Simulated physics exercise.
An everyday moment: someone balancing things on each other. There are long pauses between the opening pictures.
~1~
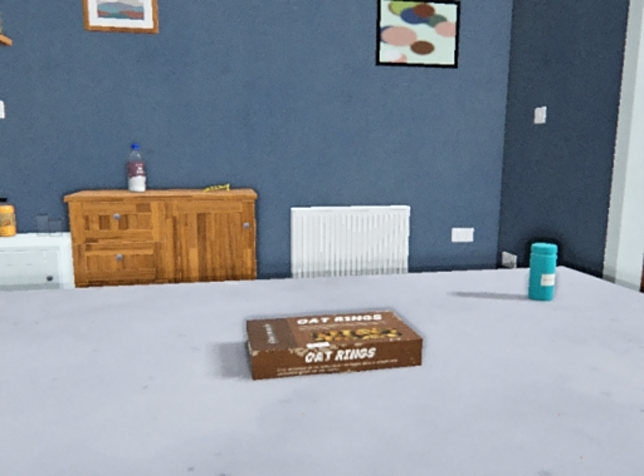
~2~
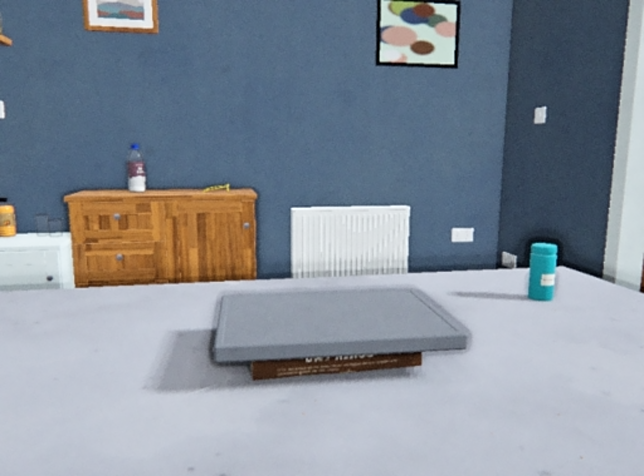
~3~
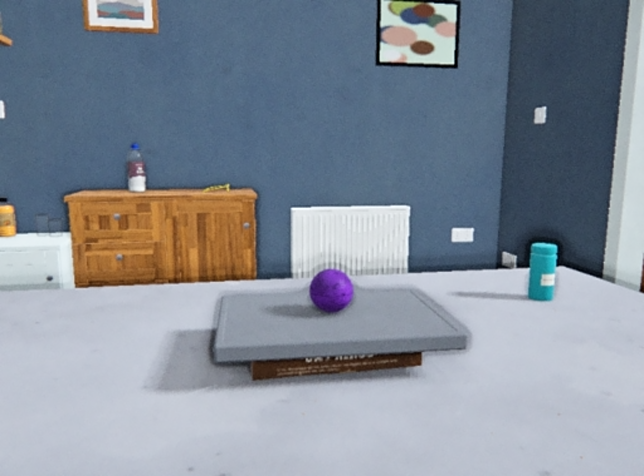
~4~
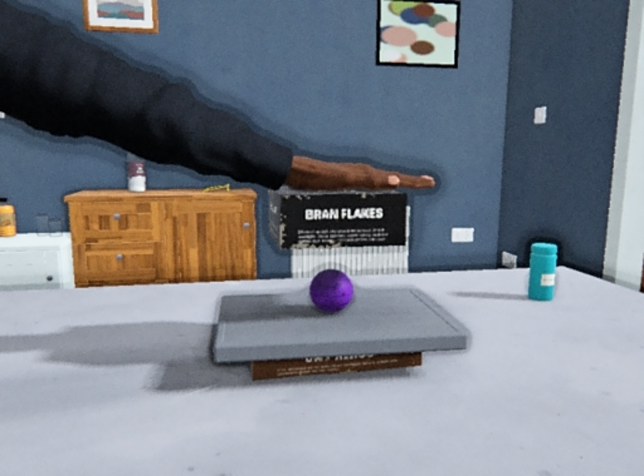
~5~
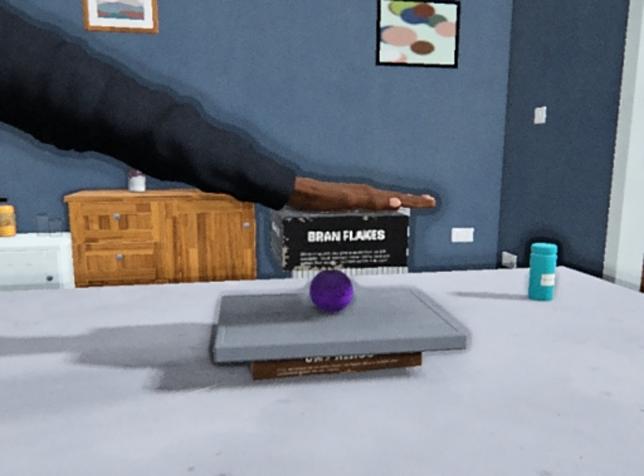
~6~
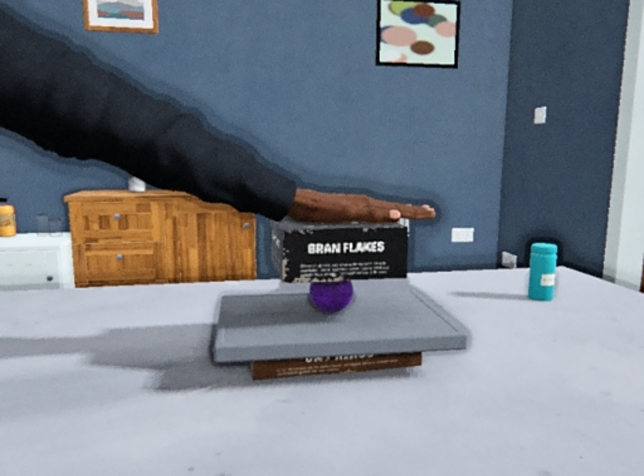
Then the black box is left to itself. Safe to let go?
Outcome: The pile gives way.
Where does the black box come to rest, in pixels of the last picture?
At about (491, 320).
Then, 0.70 s later than the last frame, black box now fallen.
Then, 1.20 s later than the last frame, things are still on the move.
When it is over, fallen, black box; the other 4 as before. End places, in pixels of the last picture, black box near (491, 320). The pile loses its balance.
